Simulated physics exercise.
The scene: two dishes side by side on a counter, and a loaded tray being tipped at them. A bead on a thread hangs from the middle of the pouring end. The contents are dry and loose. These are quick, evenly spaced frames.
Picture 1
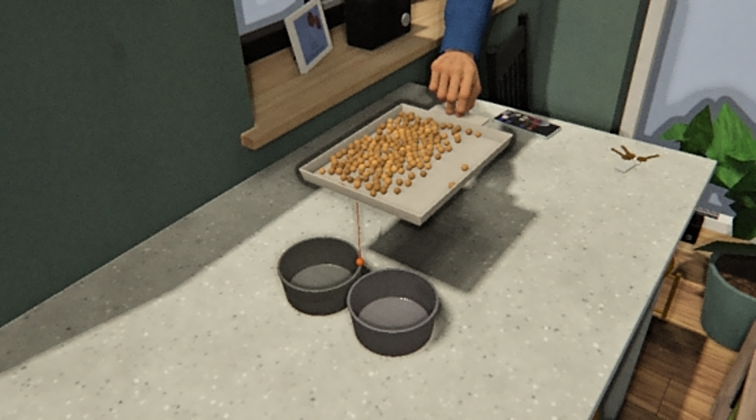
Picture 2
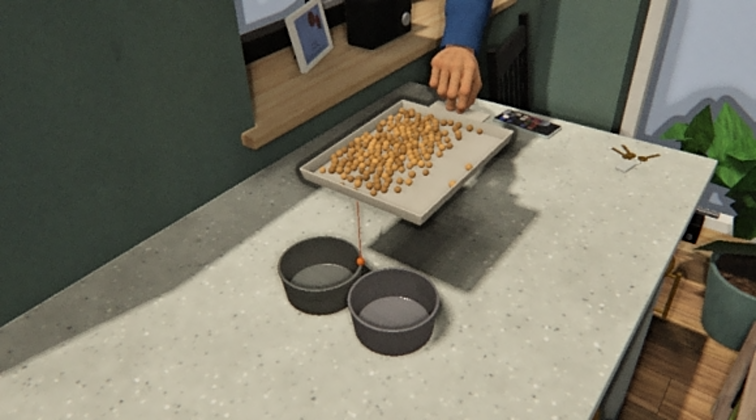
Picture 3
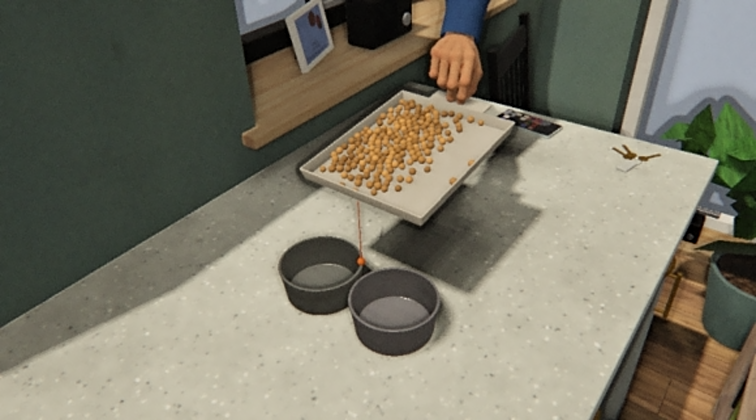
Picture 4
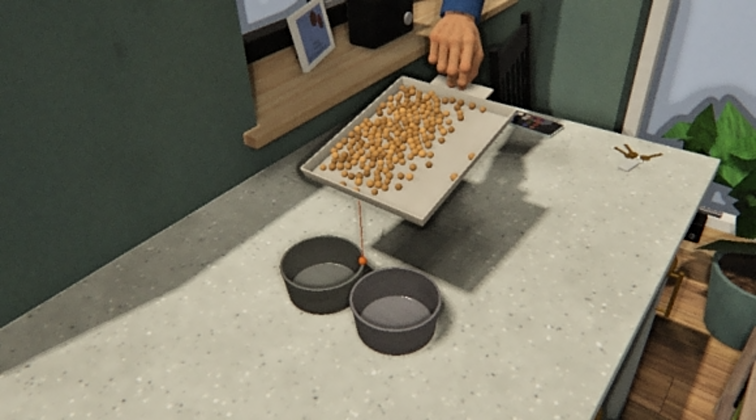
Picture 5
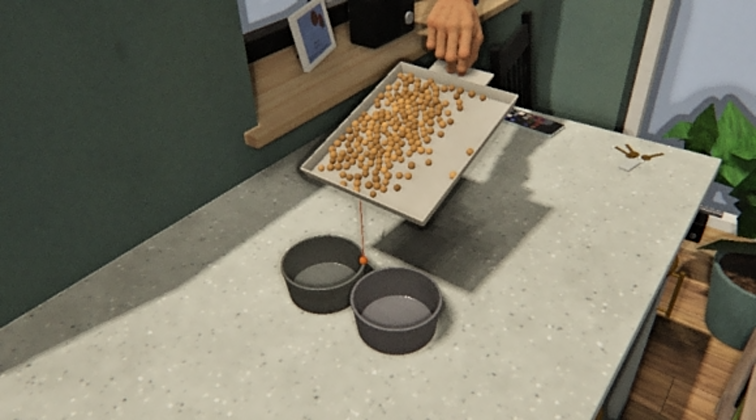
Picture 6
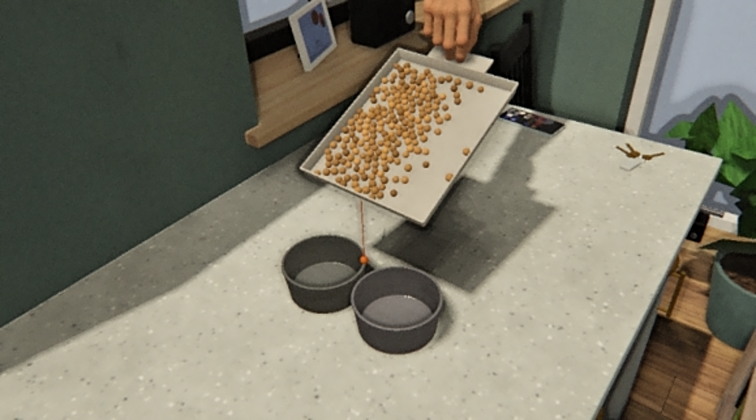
A pale rectangular tray loaded with small round orange-brown beads is held by its far end above a speckled light grey counter, seen from above at an angle. Two dark grey round dishes sit side by side below its near edge, where an orange bead hangs on a thread. The hand in a blue sleeve steadily raises the far end, steepening the tray, and the beads shift slightly down its surface.
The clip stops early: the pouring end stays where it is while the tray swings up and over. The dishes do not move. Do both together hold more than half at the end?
In the dishes lies more than half of it.
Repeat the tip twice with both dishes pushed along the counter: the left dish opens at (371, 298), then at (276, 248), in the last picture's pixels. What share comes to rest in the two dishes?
About 70 and 40 per cent.
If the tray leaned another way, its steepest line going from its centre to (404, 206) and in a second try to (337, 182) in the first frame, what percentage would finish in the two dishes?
The first gives 80 %, the second 80 %.
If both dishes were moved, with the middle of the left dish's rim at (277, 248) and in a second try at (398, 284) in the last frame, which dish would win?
At the first place the right dish, at the second the left dish.
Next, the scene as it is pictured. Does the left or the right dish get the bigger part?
That is the dish on the right.
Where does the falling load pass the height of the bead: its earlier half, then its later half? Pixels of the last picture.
At about (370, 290), then at (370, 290).
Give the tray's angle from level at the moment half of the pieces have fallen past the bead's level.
Near 90 degrees.
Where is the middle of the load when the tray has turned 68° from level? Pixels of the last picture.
Close to (370, 203).
Soon, tray tipped steeply; about two thirds on the tray; a small part in the right dish; a stray few in the left dish; a stray few outside both; about a quarter in the air.
A while on, tray tipped past a quarter turn; a stray few on the tray; about half in the right dish; a small part in the left dish; about a quarter outside both; a small part in the air.
Towards the end, tray tipped past a quarter turn; about half in the right dish; a small part in the left dish; about a third outside both.
Finally, tray tipped past a quarter turn; about half in the right dish; a small part in the left dish; about a third outside both.
